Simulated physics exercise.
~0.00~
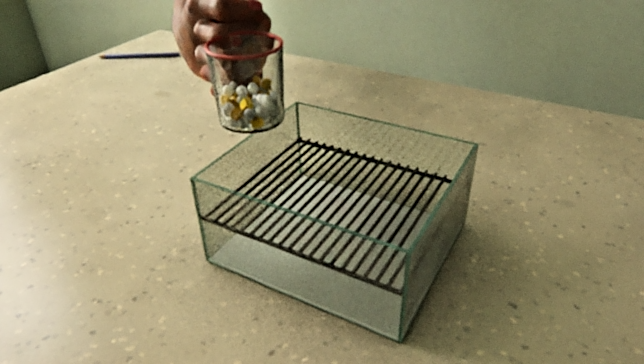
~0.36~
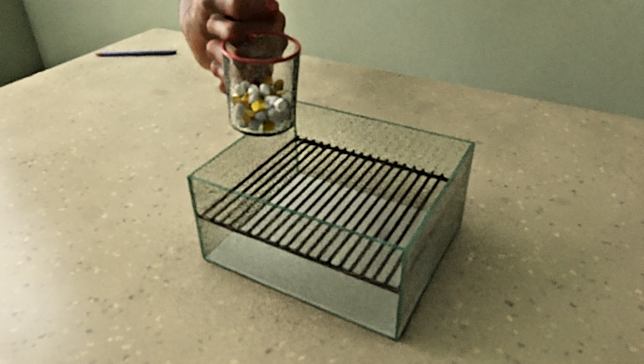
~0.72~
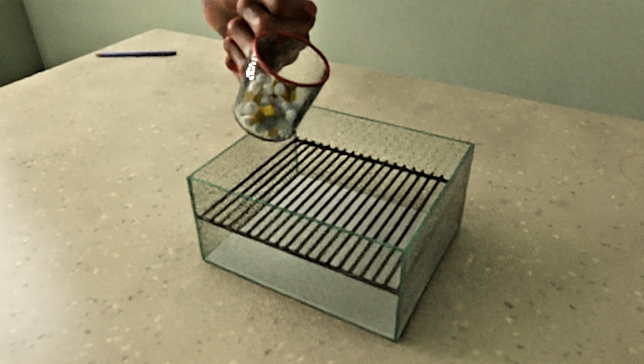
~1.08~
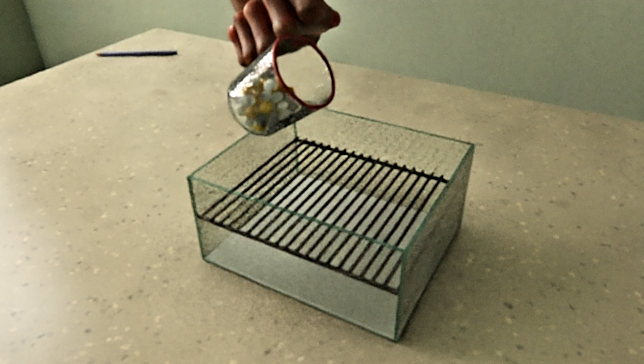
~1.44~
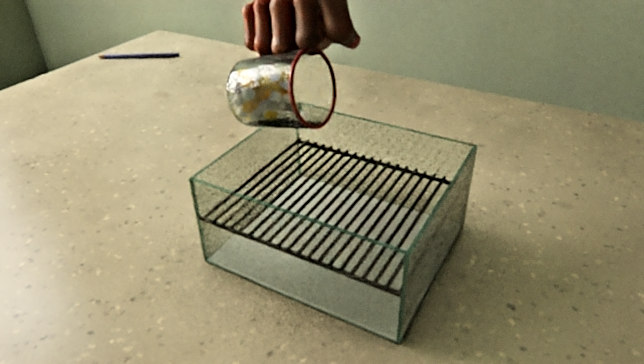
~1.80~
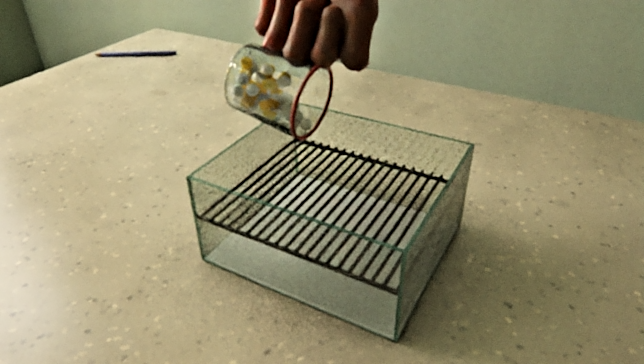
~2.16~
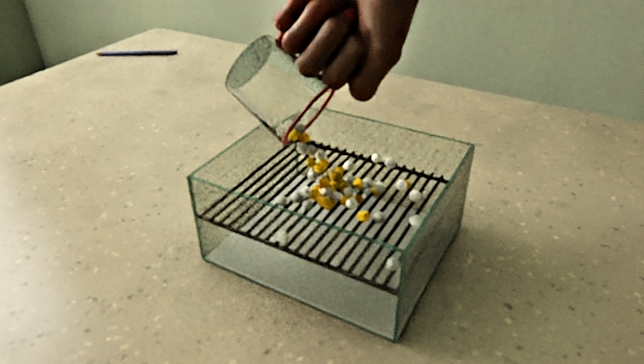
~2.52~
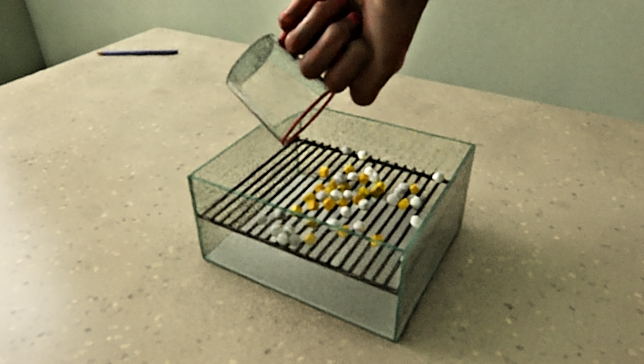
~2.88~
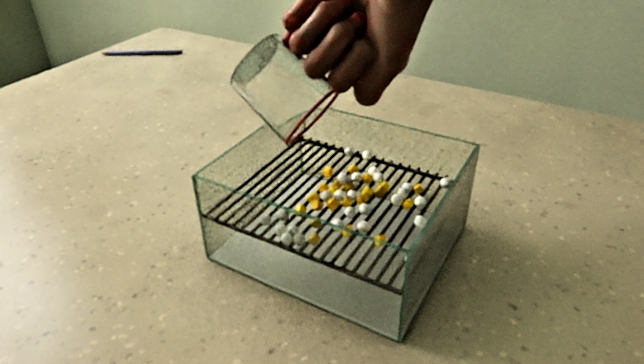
In the video, a hand holds a clear, red-rimmed cup of yellow and white pieces over a glass box with a black grille, moves it right and tips it until the pieces spill out, and both colours end up scattered on the wires, with none beneath.
